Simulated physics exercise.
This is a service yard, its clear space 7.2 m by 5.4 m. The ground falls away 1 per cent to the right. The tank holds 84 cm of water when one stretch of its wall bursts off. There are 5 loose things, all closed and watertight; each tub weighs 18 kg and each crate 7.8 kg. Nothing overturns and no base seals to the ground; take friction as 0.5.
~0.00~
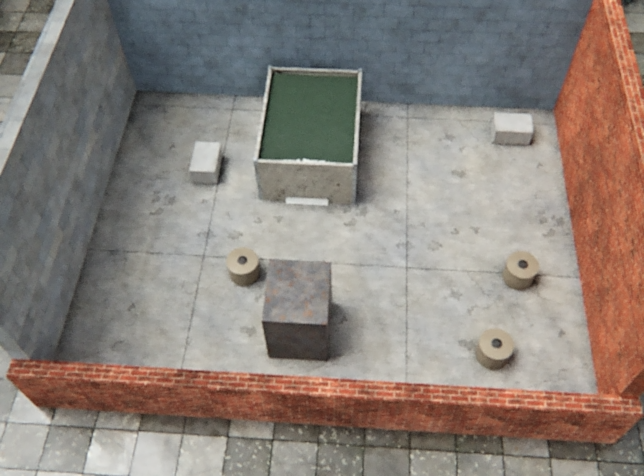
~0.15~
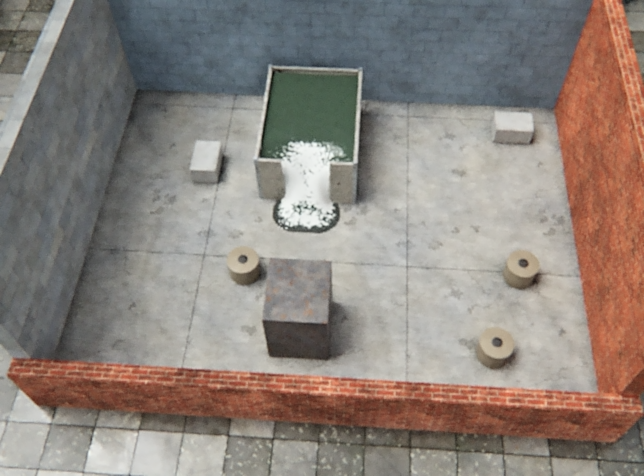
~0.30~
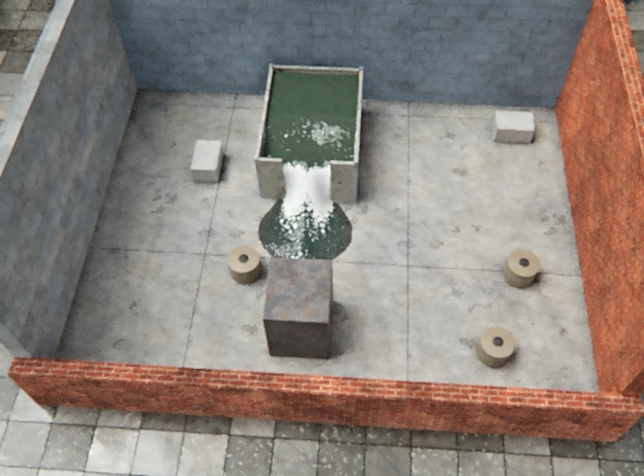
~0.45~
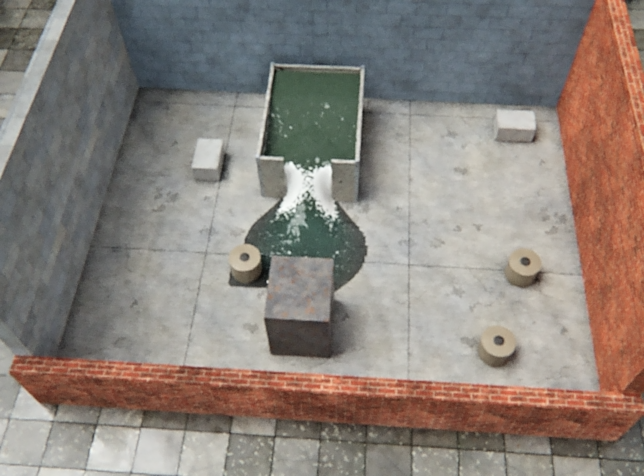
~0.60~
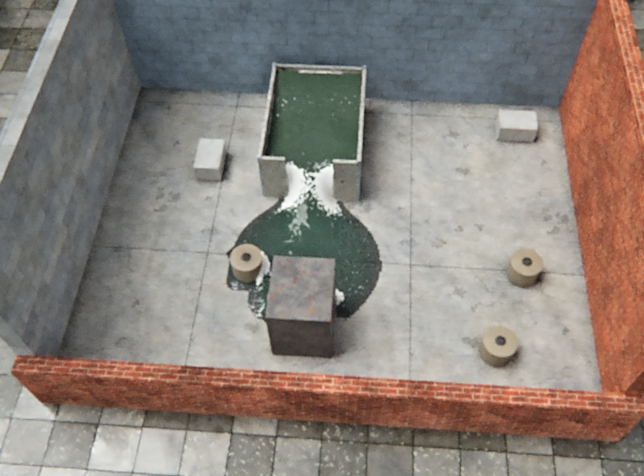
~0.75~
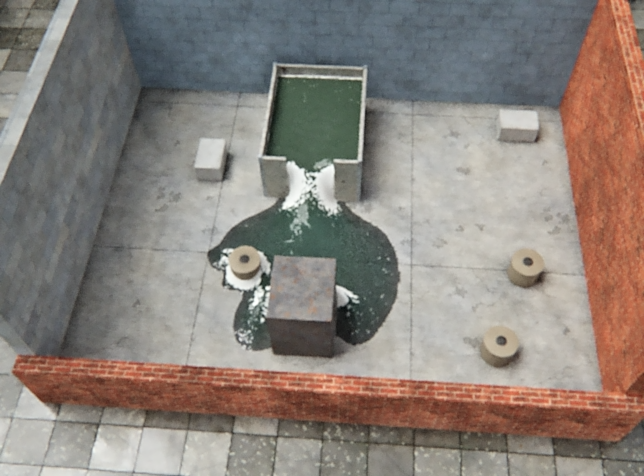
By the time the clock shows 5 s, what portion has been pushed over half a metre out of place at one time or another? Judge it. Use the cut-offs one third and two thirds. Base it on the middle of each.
One to two thirds.
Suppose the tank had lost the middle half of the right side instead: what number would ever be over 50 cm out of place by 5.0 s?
In that case the number is 3.
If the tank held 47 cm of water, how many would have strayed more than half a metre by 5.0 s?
That would make 1 of them.
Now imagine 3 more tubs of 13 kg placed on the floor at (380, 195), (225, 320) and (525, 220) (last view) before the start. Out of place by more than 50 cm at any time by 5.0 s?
Check, in order - not exceeded, exceeded, not exceeded.
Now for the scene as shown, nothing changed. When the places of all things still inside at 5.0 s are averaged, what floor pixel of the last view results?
Near (390, 204).
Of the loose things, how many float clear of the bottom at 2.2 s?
Count: 0.
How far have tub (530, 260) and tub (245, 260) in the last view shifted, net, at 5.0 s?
Going in order, that's 0 cm for one and 200 cm for the other.
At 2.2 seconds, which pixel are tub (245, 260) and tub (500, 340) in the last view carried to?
Near (113, 343) and (530, 349).
After 1.1 s 0 of 5 are over 50 cm from their spots; 0 afloat.
After 2.2 s 1 of 5 are over 50 cm from their spots; 0 afloat.
After 3.5 s 2 of 5 are over 50 cm from their spots; 2 afloat.
After 5.0 s 2 of 5 are over 50 cm from their spots, and 2 have been at some point; 1 afloat.
